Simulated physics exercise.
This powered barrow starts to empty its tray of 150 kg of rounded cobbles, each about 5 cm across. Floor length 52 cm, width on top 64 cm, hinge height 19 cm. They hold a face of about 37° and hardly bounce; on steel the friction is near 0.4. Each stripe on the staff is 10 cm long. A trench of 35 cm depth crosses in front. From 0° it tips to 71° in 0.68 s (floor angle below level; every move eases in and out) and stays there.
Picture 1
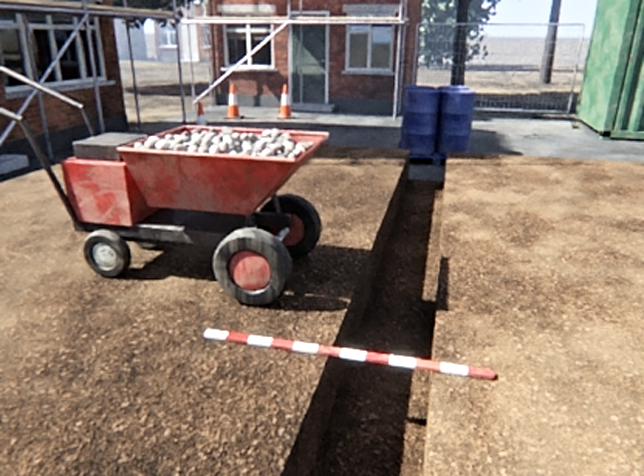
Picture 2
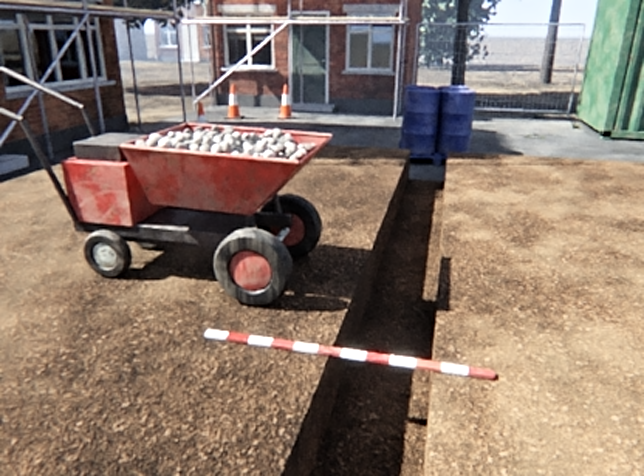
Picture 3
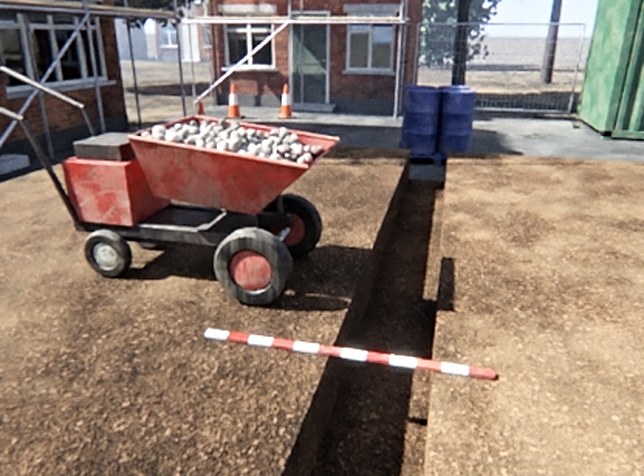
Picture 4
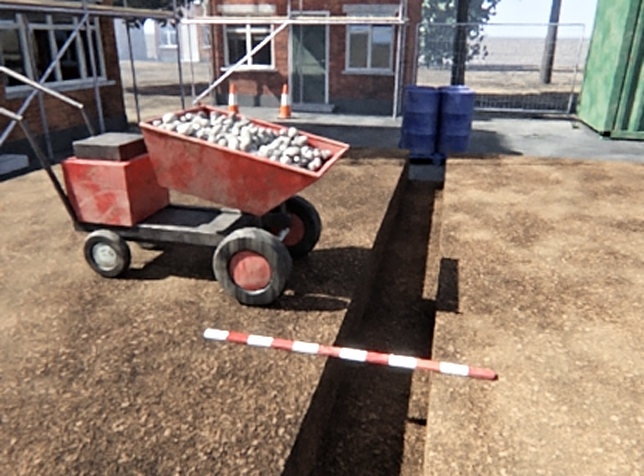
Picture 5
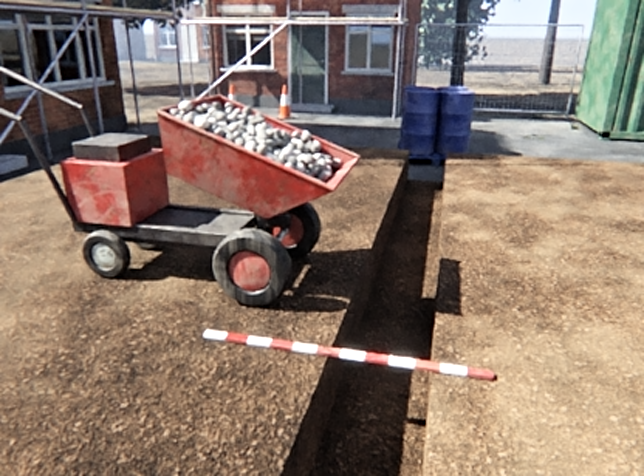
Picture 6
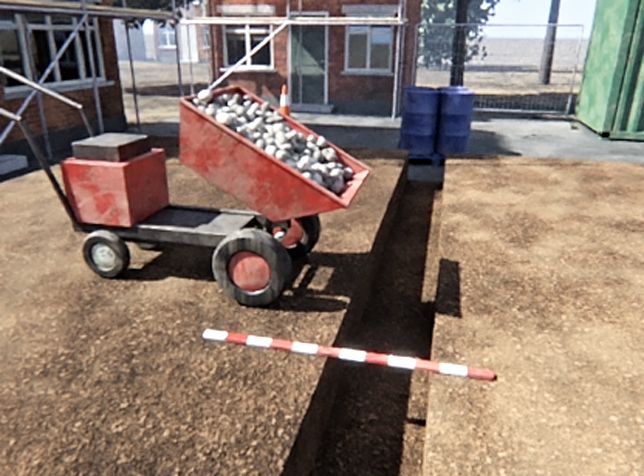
A red powered barrow loaded with pale rounded cobbles stands on brown earth at left, seen from slightly above on a sunlit building site. A narrow trench runs away beside it toward blue barrels, with a red-and-white staff across the foreground, brick buildings, scaffolding and orange cones behind, and a green container at right. The tray tilts steadily forward to the right, its rear rising and its stones shifting toward the lowering lip, while the wheels and camera stay still.
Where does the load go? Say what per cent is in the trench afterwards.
Roughly 70 per cent ends in the trench.
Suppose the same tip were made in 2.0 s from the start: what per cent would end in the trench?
It would be near 90 per cent.
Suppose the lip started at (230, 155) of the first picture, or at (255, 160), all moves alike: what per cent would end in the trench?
About 90 and 100 per cent.
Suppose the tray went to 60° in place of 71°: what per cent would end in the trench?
Then about 65 per cent.
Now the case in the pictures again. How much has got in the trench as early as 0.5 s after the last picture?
Some 35 per cent.
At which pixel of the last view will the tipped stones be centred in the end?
Near (415, 338).
Then, 0.2 s after the last picture the floor is at 60°, 100 % in the tray; the foremost stones are at (381, 229).
Then, 0.5 s after the last picture the floor is at 71°, 59 % in the tray, 34 % in the trench, 7 % past the trench; the foremost stones are at (460, 295).
Then, 0.8 s after the last picture the floor is at 71°, 11 % in the tray, 59 % in the trench, 30 % past the trench; the foremost stones are at (634, 323).
Then, 2.8 s after the last picture the floor is at 71°, 0 % in the tray, 70 % in the trench, 30 % past the trench; the foremost stones are past the picture's edge.
